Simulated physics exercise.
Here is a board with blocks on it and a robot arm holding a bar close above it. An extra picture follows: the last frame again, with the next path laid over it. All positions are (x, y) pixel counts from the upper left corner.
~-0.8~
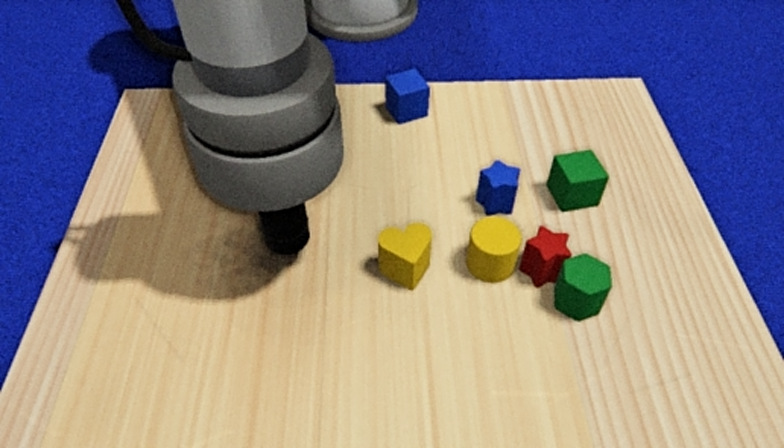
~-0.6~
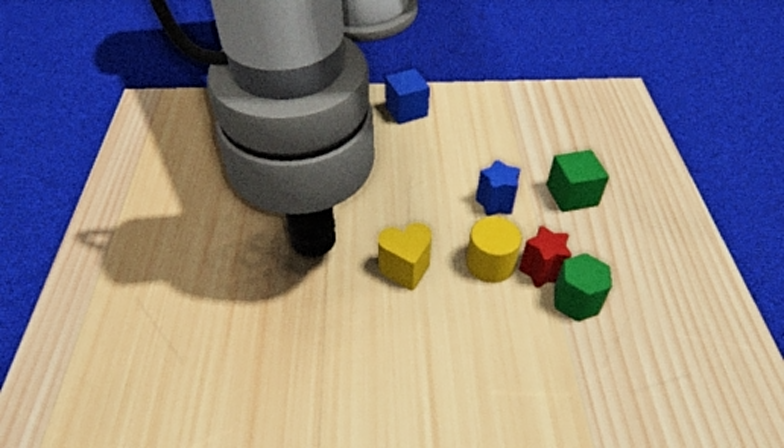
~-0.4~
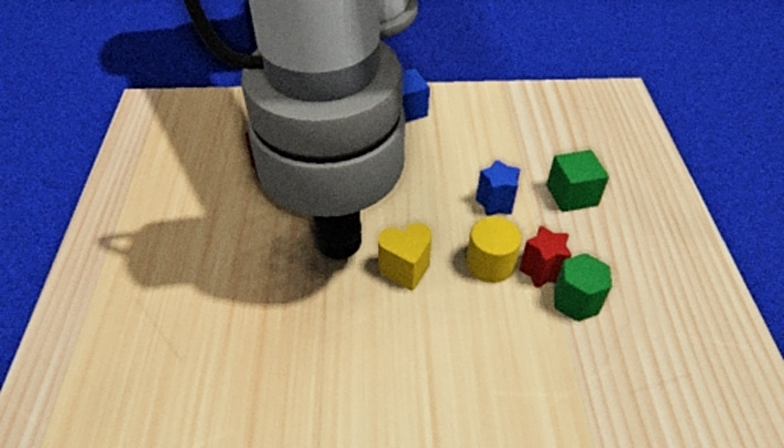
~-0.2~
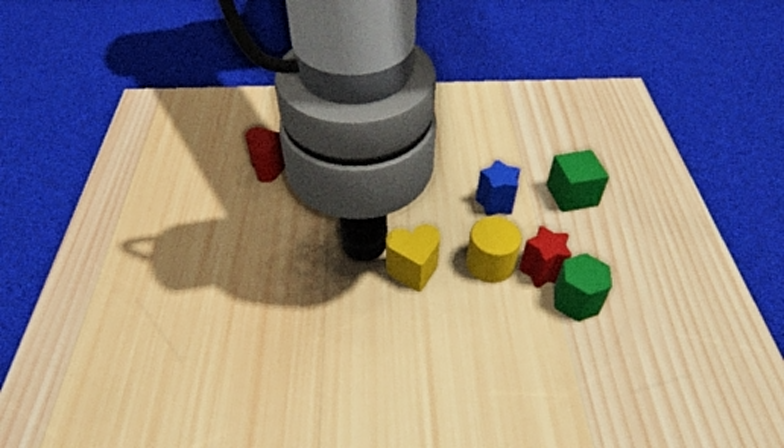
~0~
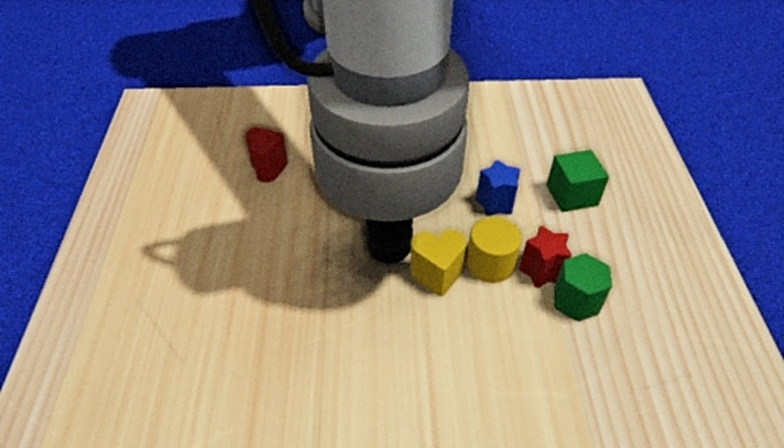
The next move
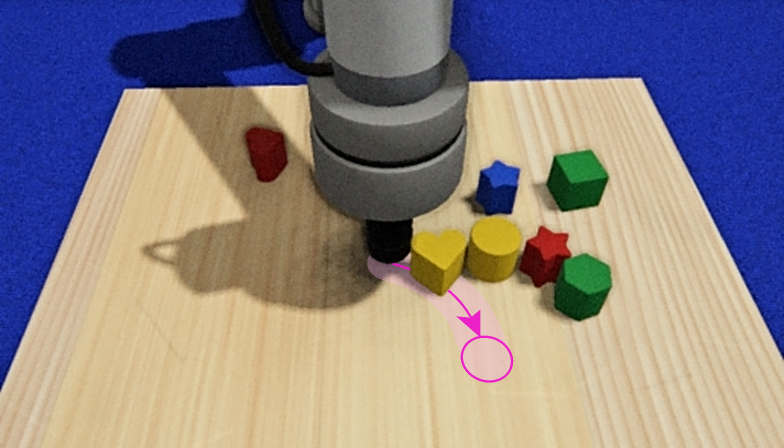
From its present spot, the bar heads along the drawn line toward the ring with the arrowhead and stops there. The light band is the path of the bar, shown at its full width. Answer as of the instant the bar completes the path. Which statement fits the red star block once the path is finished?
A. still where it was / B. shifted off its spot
B.
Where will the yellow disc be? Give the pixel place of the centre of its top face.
At pixel (523, 233).
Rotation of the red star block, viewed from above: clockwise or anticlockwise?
Viewed from above, clockwise.
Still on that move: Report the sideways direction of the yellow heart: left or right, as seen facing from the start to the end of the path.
Left.
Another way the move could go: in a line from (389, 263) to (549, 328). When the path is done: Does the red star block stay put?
In short: No.
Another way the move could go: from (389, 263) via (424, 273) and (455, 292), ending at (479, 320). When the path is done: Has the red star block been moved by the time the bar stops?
My answer is yes.
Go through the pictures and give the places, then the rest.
In the first frame, bar tip (288, 239); block tops, yellow heart (406, 240); yellow disc (496, 234); red star block (551, 242); green hexagon (588, 272).
In the second frame, bar (314, 241); blocks unchanged.
In the third frame, bar (340, 243); blocks unchanged.
In the fourth frame, bar (365, 245); yellow heart (415, 241).
In the fifth frame, bar (389, 247); yellow heart (440, 245); yellow disc (496, 234); red star block (551, 242); green hexagon (588, 272).
Path on the board, from (389, 263) via (434, 280) and (468, 313), ending at (487, 359).
What follows on the original path. One third of the way, bar (436, 266); yellow heart (490, 264); yellow disc (522, 233); red star block (567, 236), turned 35° clockwise.
Two thirds of the way, bar (471, 299); yellow heart (526, 280), turned 45° anticlockwise; yellow disc (523, 233); red star block (567, 235), turned 35° clockwise.
At the end, bar (490, 344); yellow heart (530, 284), turned 65° anticlockwise; yellow disc (523, 233); red star block (567, 235), turned 35° clockwise; green hexagon in place.
